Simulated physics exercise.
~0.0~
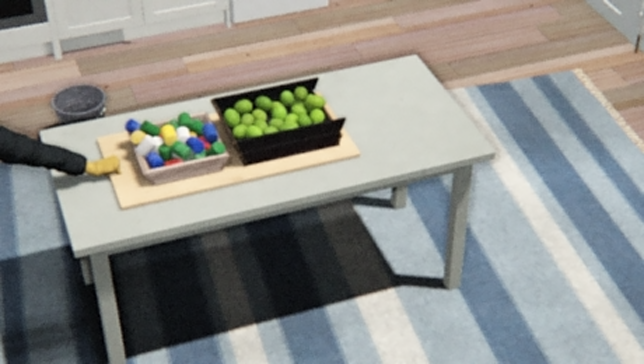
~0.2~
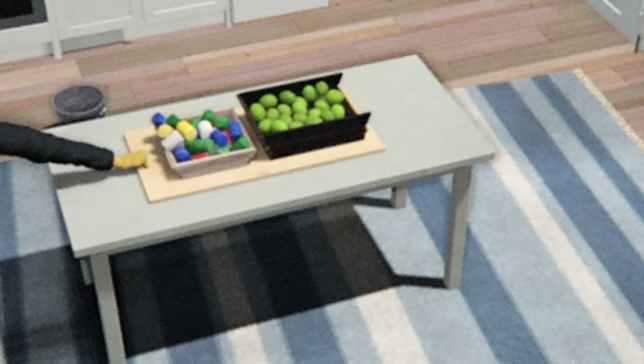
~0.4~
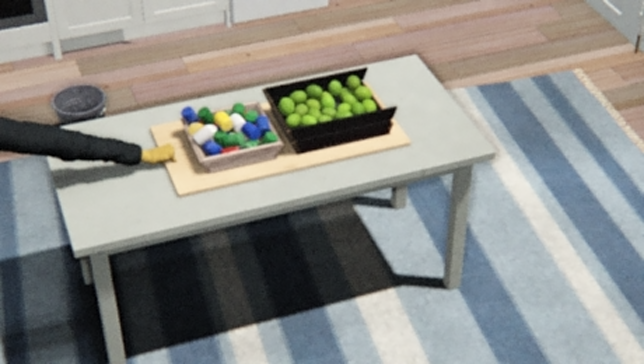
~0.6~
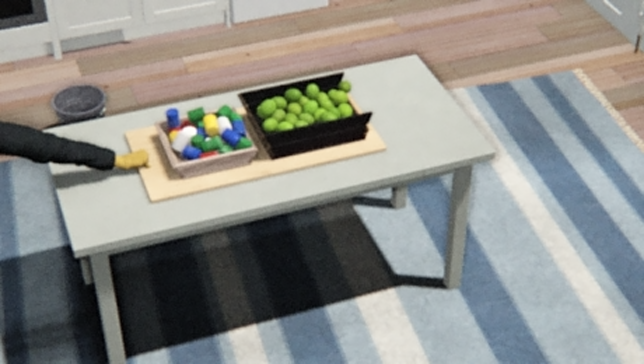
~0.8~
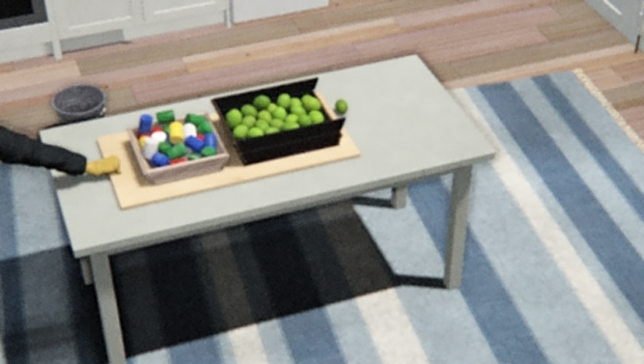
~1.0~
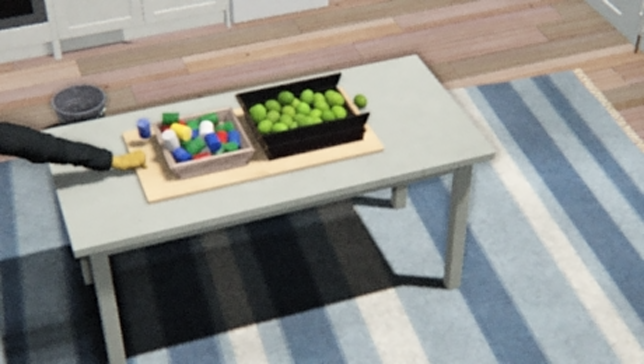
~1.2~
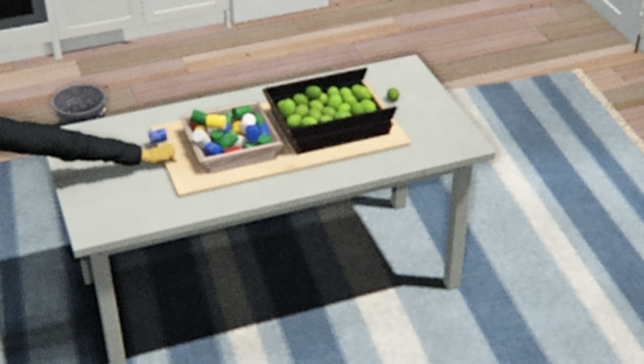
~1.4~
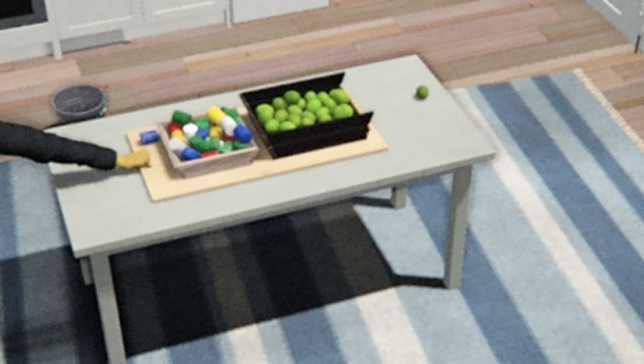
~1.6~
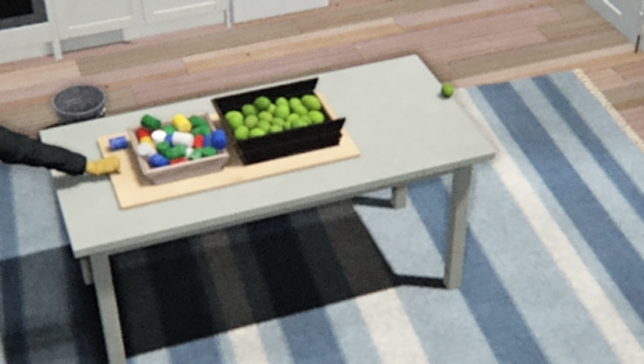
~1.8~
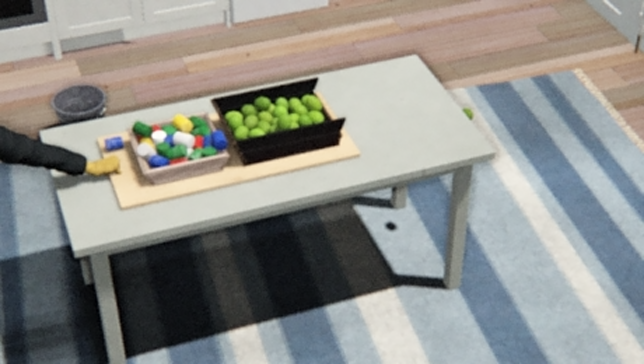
On a grey table above a striped rug, a yellow-gloved hand slides a board holding a crate of colourful jars and a black crate of green balls right and back twice; one jar lands on the board, and one ball rolls off the table's right end.
